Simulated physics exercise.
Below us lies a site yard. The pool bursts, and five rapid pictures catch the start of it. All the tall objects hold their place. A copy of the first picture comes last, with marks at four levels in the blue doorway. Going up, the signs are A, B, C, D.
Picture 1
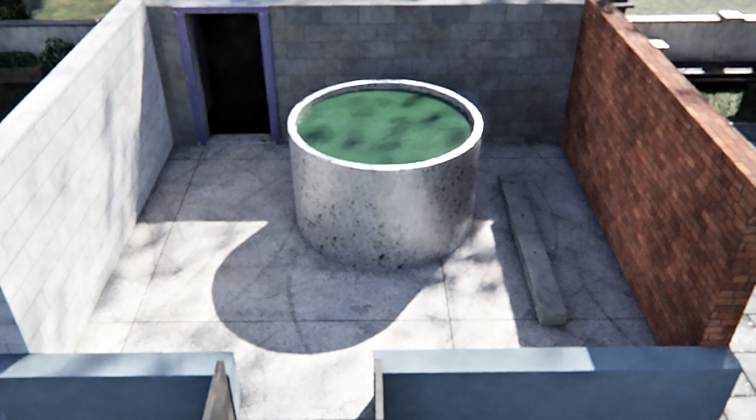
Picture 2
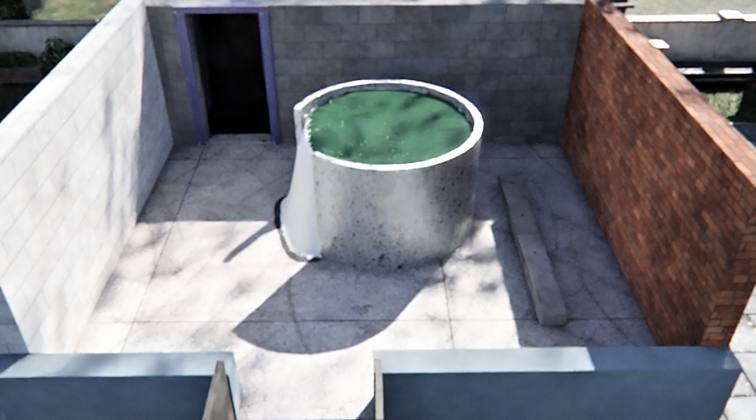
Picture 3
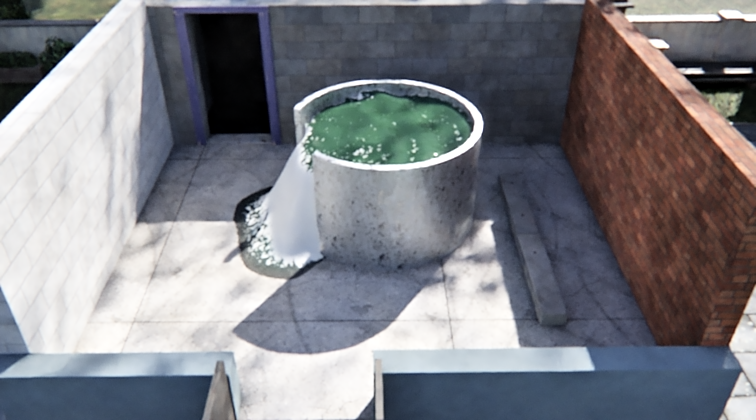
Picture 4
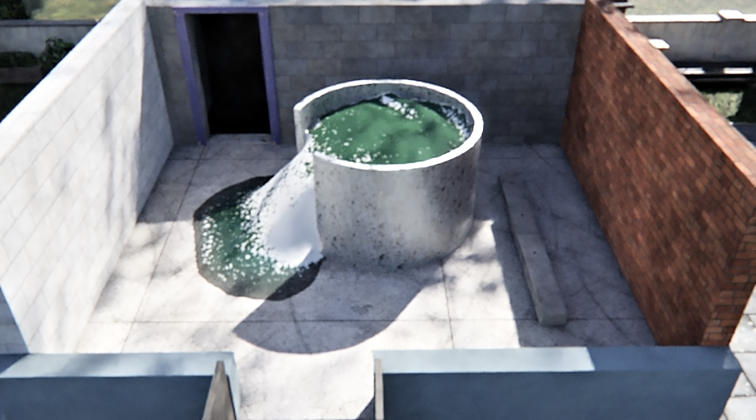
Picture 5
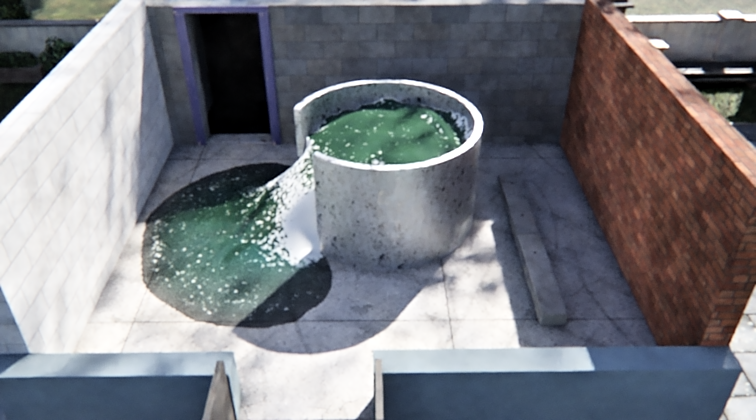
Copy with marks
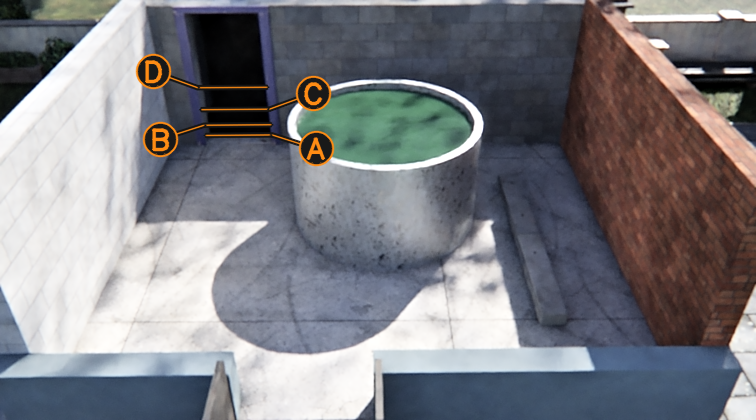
We see a round concrete tank of green water in a walled yard; its left side opens and water pours out, spreading leftward and forward across the paved ground in a widening, foam-flecked pool.
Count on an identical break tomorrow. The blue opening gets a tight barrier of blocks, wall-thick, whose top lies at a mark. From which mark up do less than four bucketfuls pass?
Choose B.
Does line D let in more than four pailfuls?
No, that is safe.
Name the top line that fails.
That would be A.
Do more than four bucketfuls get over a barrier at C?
No, that is safe.
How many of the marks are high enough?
Three of the four.
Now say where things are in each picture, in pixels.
Water in the pool at rest, its middle at (385, 126); foot of the blue doorway at (240, 144); open gate at (303, 346).
Water covers 2 % of the ground and shows as far out as (282, 203).
Water covers 5 % of the ground and shows as far out as (248, 201).
Water covers 11 % of the ground and shows as far out as (212, 201).
Water covers 21 % of the ground and shows as far out as (155, 216).
On the marked copy, A at (239, 135); B at (237, 124); C at (235, 109); D at (232, 87); from the bottom up A, B, C, D.
If A is chosen, about 12 bucketfuls get in.
If B is chosen, a bucket or two gets in.
If C is chosen, nothing gets over.
If D is chosen, nothing gets over.
